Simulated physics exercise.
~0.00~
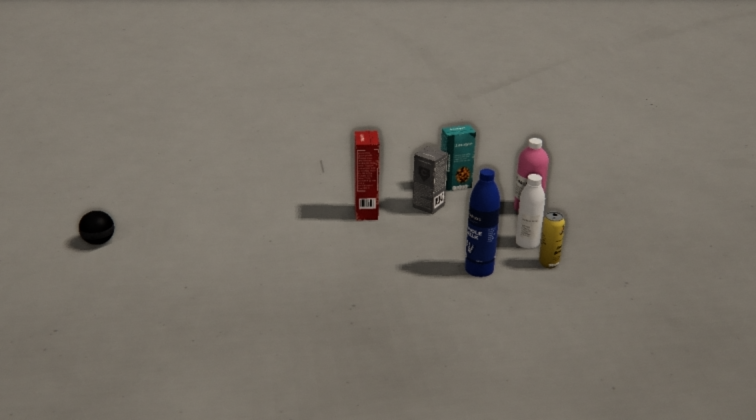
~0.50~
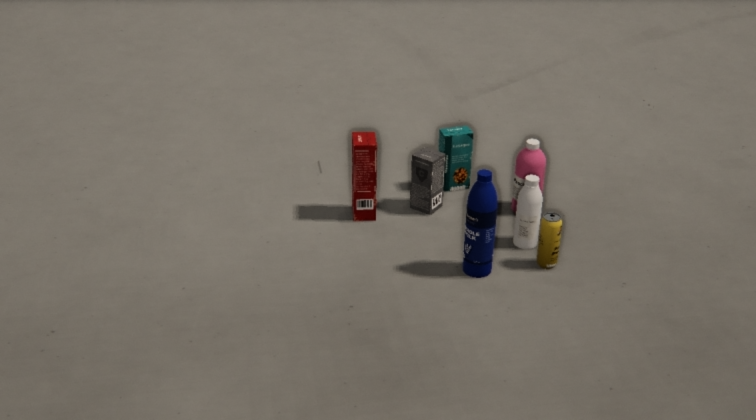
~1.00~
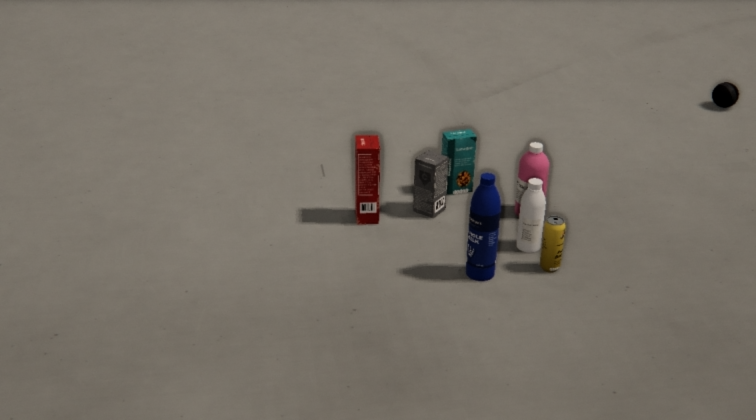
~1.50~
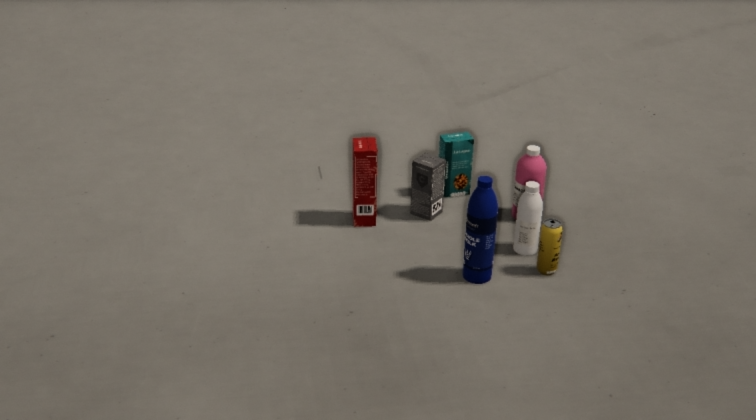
A black ball at left disappears from view, reappears at upper right and vanishes again, leaving seven bottles, cartons and can upright.
